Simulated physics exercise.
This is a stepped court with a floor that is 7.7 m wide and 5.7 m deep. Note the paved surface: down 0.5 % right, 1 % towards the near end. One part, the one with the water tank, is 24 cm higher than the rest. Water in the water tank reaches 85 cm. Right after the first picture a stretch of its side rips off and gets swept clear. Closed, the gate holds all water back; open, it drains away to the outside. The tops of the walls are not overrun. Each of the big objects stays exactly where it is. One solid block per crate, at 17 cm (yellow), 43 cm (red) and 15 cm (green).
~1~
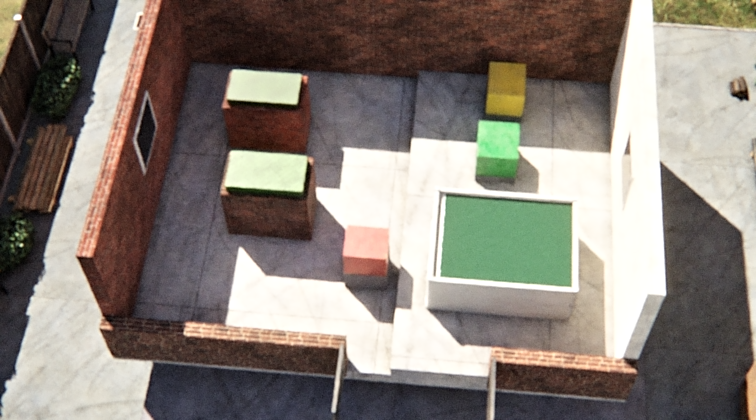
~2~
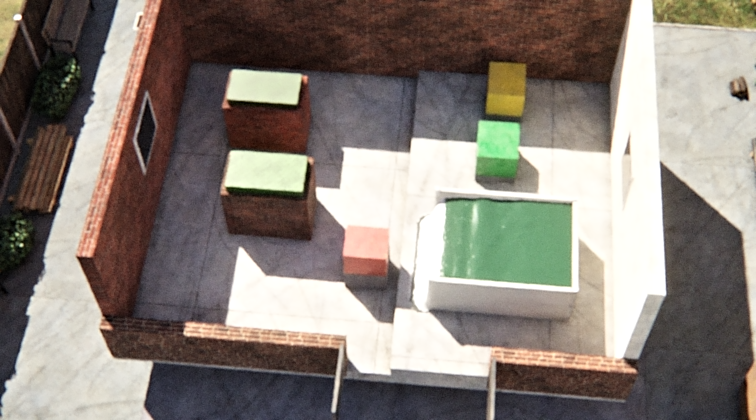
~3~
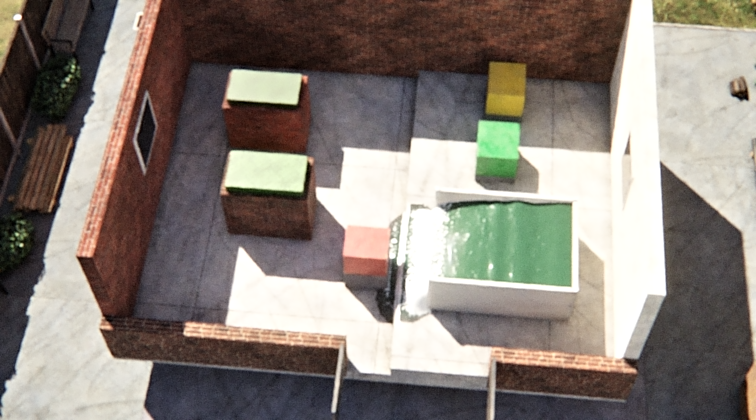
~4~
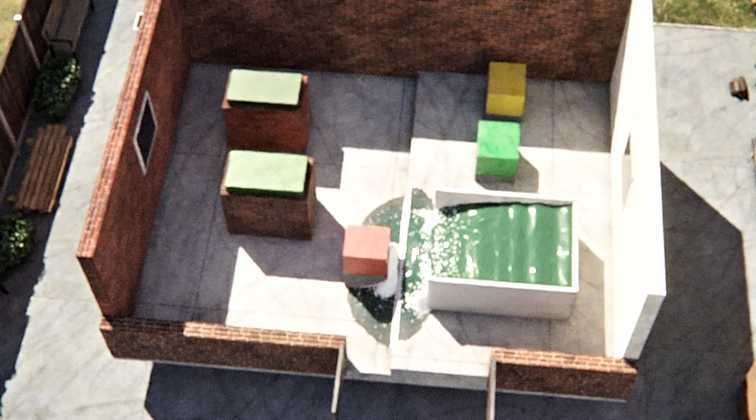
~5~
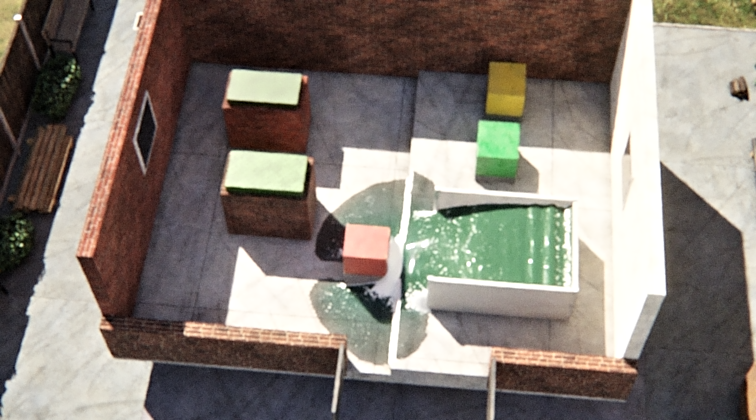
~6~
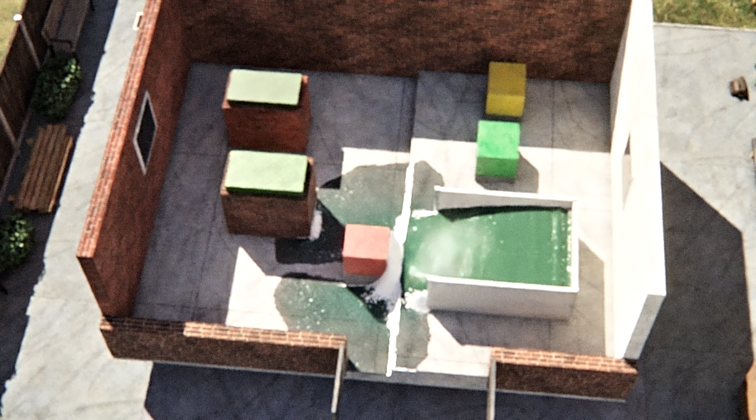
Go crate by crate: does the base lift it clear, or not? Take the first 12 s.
Crate by crate: Yellow crate - lifted clear, red crate - not clear, green crate - lifted clear.
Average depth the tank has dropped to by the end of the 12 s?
Average depth: About 3 cm.
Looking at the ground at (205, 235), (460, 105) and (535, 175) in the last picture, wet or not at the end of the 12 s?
Going through the three points: Awash, then not yet touched, then not yet touched.
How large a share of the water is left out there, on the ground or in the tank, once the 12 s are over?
Some 80 out of every hundred parts.
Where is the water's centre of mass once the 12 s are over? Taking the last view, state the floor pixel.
It lies at roughly (290, 219) in pixels.
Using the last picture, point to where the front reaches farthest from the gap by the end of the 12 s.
Point: Roughly (192, 67).
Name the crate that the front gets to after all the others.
The green one.
A moment later water covers 35 % of the floor and is deepest (75 cm) near (395, 270); yellow plinth not reached, red plinth reached, green plinth not reached.
Soon after water covers 45 % of the floor and is deepest (54 cm) near (395, 280); yellow plinth not reached, red plinth reached, green plinth not reached.
Next water covers 60 % of the floor and is deepest (34 cm) near (395, 280); yellow plinth not reached, red plinth reached, green plinth not reached.
Later on water covers 60 % of the floor and is deepest (20 cm) near (401, 215); yellow plinth reached, red plinth reached, green plinth reached.
At the end water covers 60 % of the floor and is deepest (18 cm) near (251, 348); highest at the yellow plinth 2 cm, highest at the red plinth 101 cm, highest at the green plinth 2 cm.
